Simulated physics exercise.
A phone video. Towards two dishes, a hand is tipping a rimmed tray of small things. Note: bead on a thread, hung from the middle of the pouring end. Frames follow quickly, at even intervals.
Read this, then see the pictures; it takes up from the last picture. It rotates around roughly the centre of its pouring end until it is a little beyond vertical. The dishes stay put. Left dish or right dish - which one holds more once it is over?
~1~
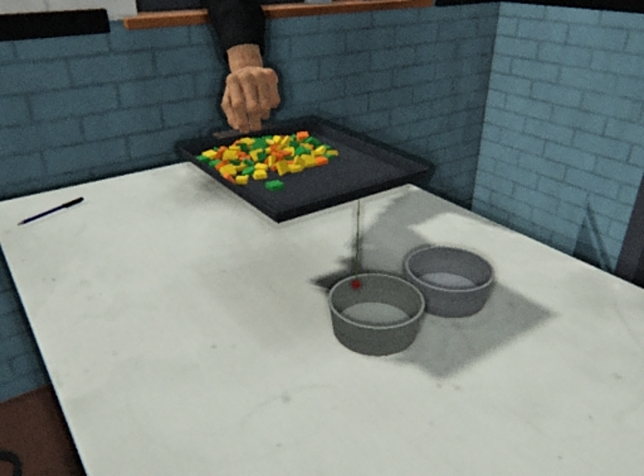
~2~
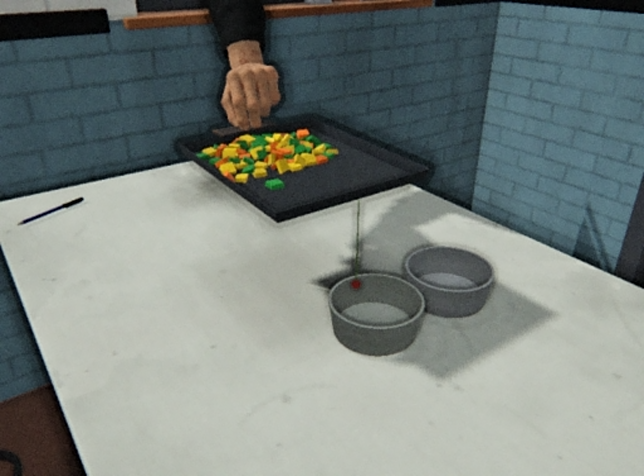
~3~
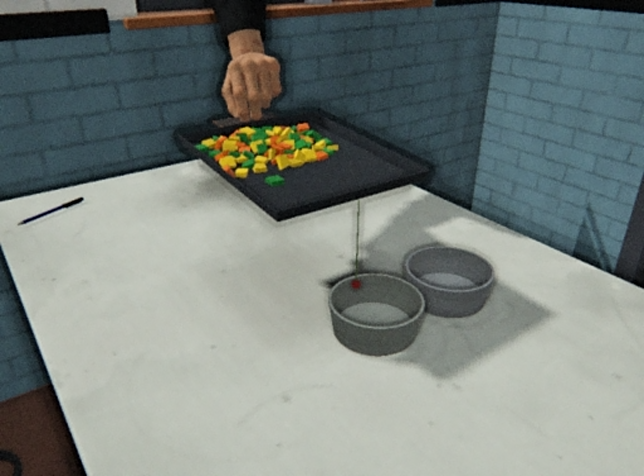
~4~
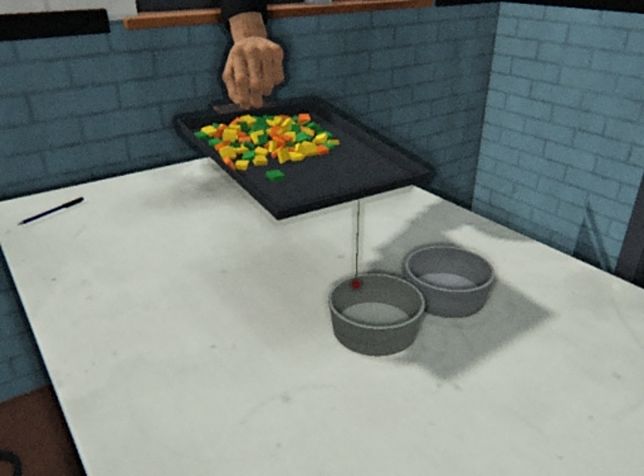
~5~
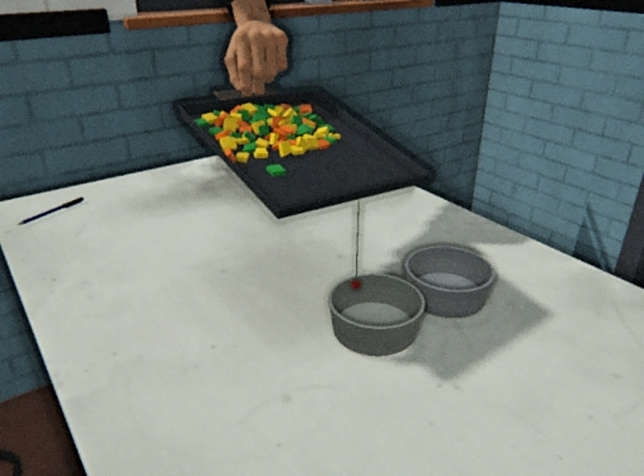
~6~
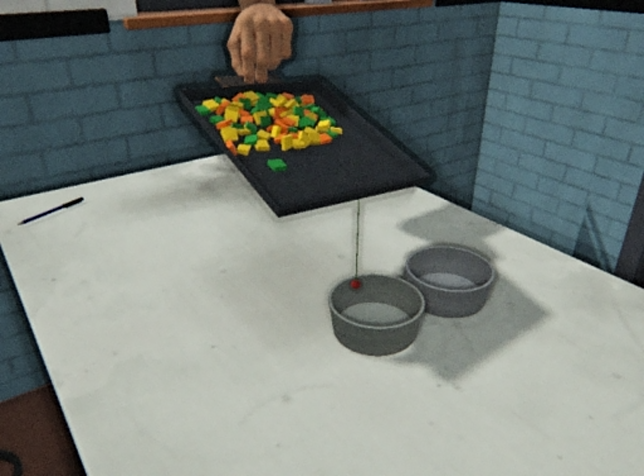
The left one holds more.
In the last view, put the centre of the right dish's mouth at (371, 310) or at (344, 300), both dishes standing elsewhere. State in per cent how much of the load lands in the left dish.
0 % and 0 %.
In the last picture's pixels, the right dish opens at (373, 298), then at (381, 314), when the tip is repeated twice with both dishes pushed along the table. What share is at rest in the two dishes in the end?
First case 40 in a hundred, second case 40 in a hundred.
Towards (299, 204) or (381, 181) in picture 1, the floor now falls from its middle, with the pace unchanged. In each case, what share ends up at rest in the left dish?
Lab note: Try one about 0 %, try two 20 %.
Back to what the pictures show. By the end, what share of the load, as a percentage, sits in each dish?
Out of every hundred, close to 40 go left and close to 20 go right.
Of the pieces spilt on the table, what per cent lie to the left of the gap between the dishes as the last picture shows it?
Around 30 per cent, give or take.
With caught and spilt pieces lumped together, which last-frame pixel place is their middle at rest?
About (408, 323).
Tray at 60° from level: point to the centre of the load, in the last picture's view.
Look close to (385, 181) in the last picture.
Just after the last frame, tray tipped steeply; the larger part on the tray; about a tenth in the air.
A moment on, tray tipped right over; roughly a quarter on the tray; roughly a third in the left dish; about a tenth in the right dish; roughly a quarter outside both; just a few in the air.
Further on, tray tipped past a quarter turn; roughly half in the left dish; roughly a quarter in the right dish; roughly a third outside both.
When it is over, tray tipped past a quarter turn; roughly half in the left dish; roughly a quarter in the right dish; roughly a third outside both.
